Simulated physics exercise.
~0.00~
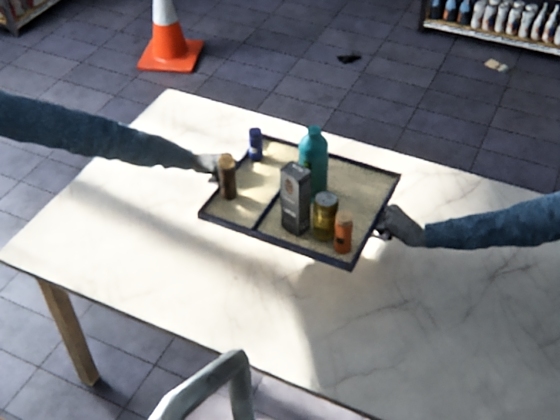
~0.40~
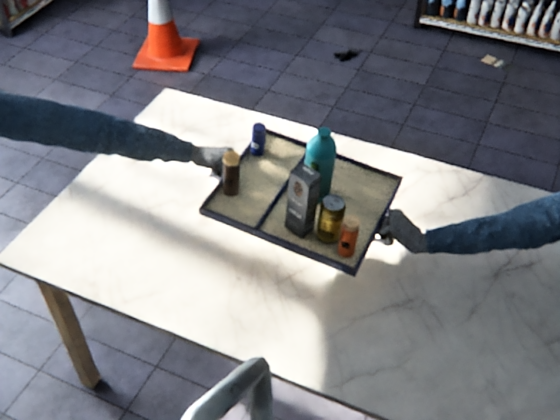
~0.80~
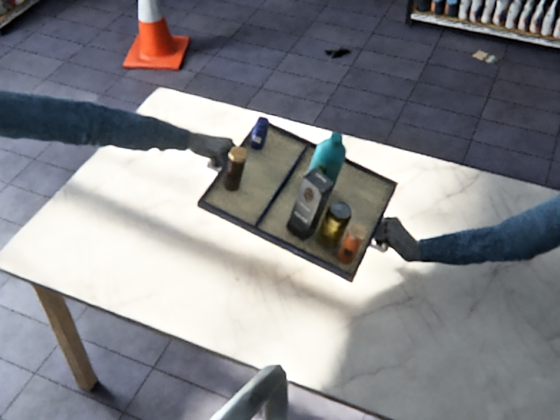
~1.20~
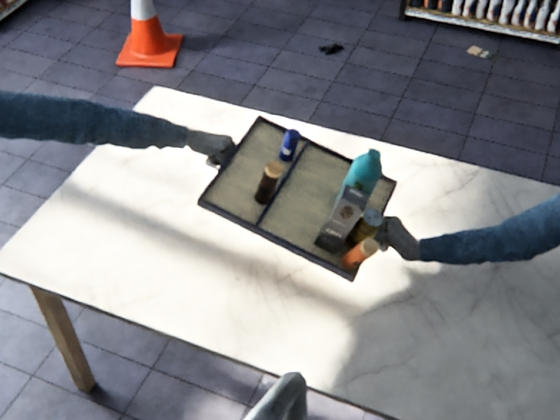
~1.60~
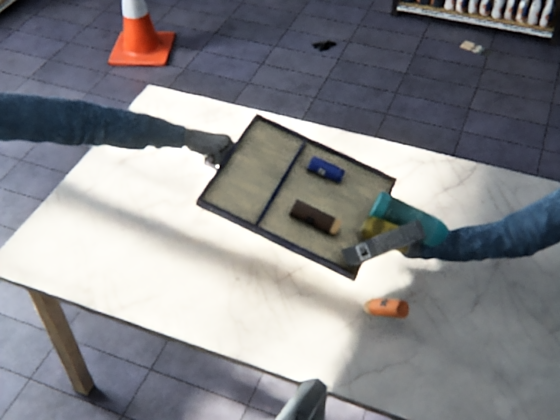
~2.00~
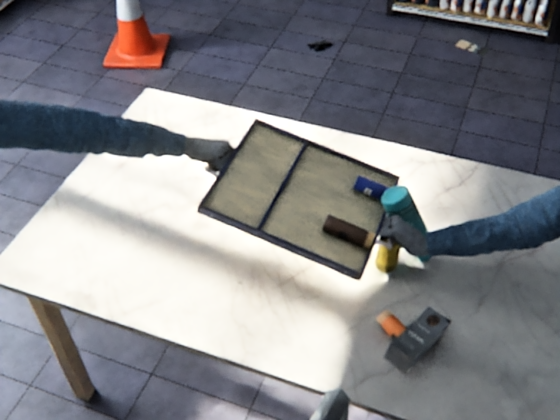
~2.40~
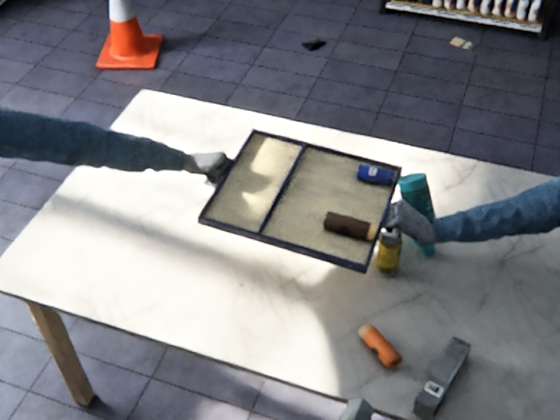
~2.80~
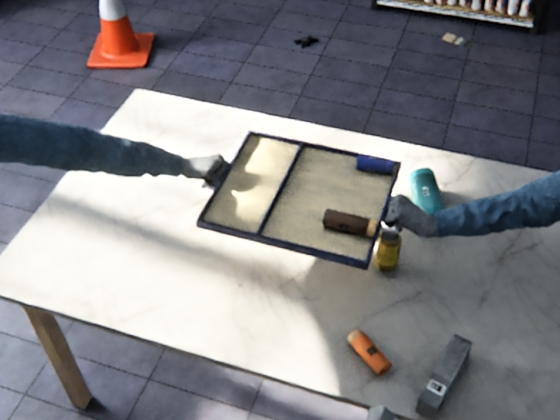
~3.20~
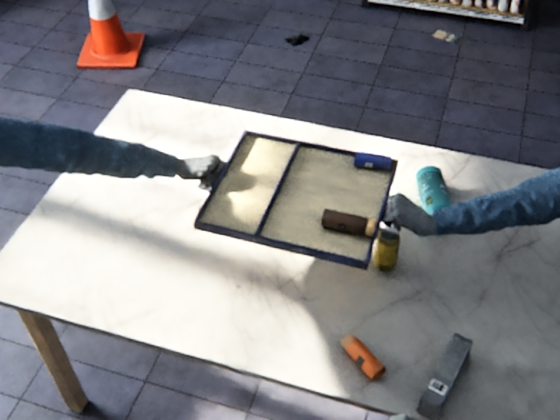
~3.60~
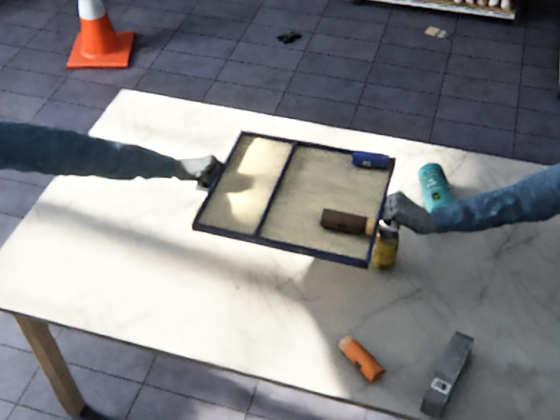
We see two hands tilt a tray of containers down to the right above a pale table, toppling them, then level it. The brown and blue shakers lie tipped on the tray, while the turquoise bottle, grey carton, orange shaker and yellow can end up off it.
